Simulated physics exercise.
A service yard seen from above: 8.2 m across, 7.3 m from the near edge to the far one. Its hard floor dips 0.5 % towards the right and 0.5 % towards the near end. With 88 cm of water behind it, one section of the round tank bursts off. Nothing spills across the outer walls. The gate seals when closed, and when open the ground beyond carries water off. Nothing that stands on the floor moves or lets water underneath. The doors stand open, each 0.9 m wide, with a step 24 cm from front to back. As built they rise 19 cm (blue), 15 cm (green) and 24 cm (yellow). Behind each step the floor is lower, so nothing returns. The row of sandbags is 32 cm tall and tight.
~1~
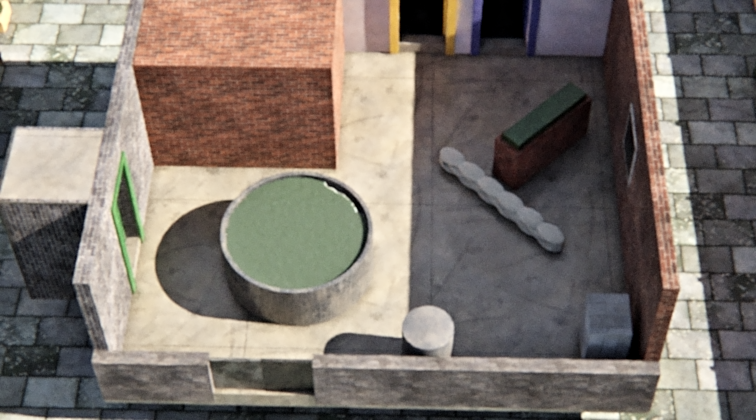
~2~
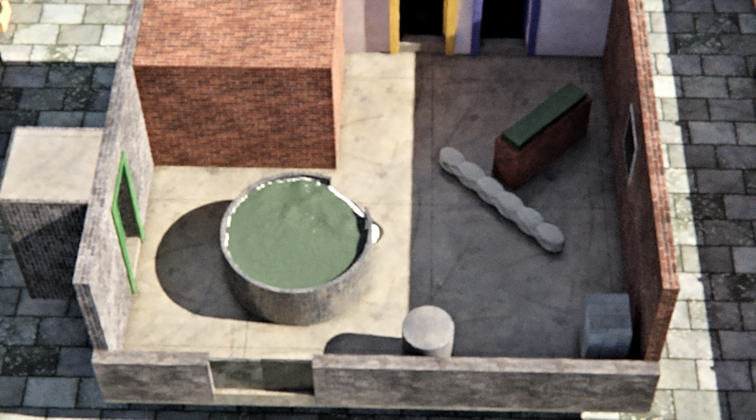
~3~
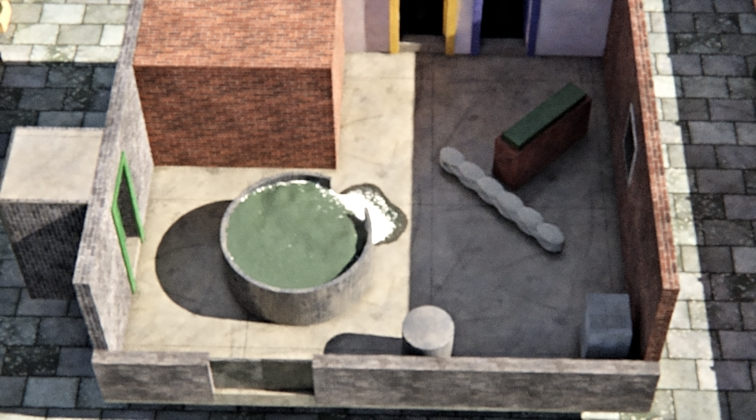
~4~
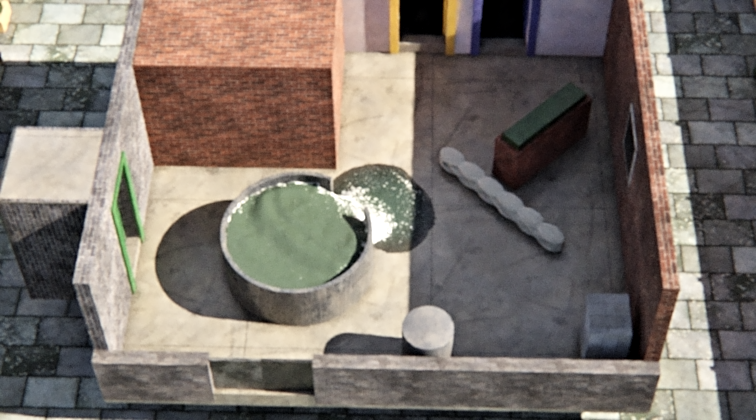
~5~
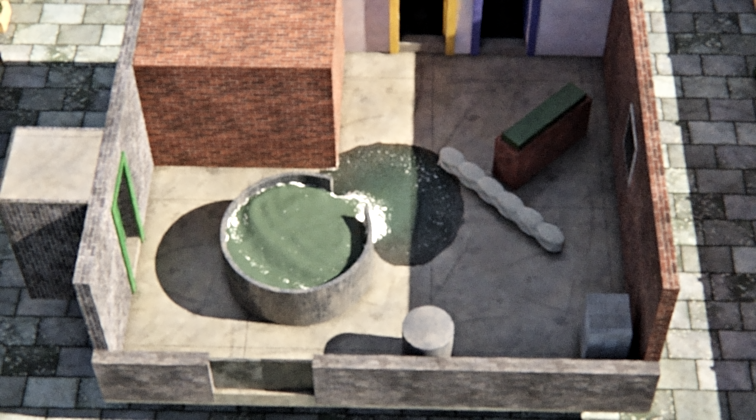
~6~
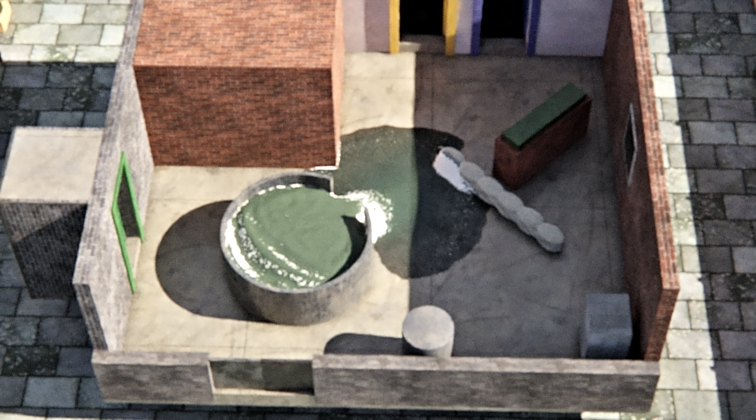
A walled service yard with a pale hard floor, ringed by grey paving, is seen from high above by a still camera. A round grey tank of green water stands left of centre below a brick block, with a pale knobbly bar and a green-topped brick box to the right and yellow and purple doorways behind. The tank's far right side opens, and water pours out foaming, spreading in a widening dark sheet to the bar while ripples cross the tank.
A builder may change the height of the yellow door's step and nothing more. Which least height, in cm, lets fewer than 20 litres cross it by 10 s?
About 21 cm.
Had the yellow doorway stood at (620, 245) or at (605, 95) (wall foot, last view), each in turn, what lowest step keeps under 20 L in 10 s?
About 12.5 and 18 cm.
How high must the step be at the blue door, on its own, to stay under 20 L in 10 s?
About 16 cm at blue.
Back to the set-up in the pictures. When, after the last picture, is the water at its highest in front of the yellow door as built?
At about 1.8 s.
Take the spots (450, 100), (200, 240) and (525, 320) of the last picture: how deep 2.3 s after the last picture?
Roughly 5, 0 and 5 cm, in turn.
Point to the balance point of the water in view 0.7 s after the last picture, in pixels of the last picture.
At about (337, 239).
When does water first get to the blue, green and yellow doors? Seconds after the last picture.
Blue 0.7 s, green not in the 10 s, yellow 0.8 s.
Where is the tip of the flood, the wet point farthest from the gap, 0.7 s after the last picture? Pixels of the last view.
At about (523, 65).
Then, 0.7 s after the last picture water covers 30 % of the floor, deepest (48 cm) near (354, 220); it has not reached the yellow door.
Then, 2.3 s after the last picture water covers 50 % of the floor, deepest (33 cm) near (354, 220); 23 cm at the yellow door, 5 litres in over its 24 cm step.
Then, 9.3 s after the last picture water covers 80 % of the floor, deepest (17 cm) near (612, 193); 16 cm at the yellow door, 7 litres in over its 24 cm step.
At the yellow door as built, the water peaked near 28 cm, 1.7 s after the last picture.
With a step of 19 cm, 30 litres would have come in within the 10 s; with 25.5 cm, 5 litres. So under 20 litres takes about 21 cm.
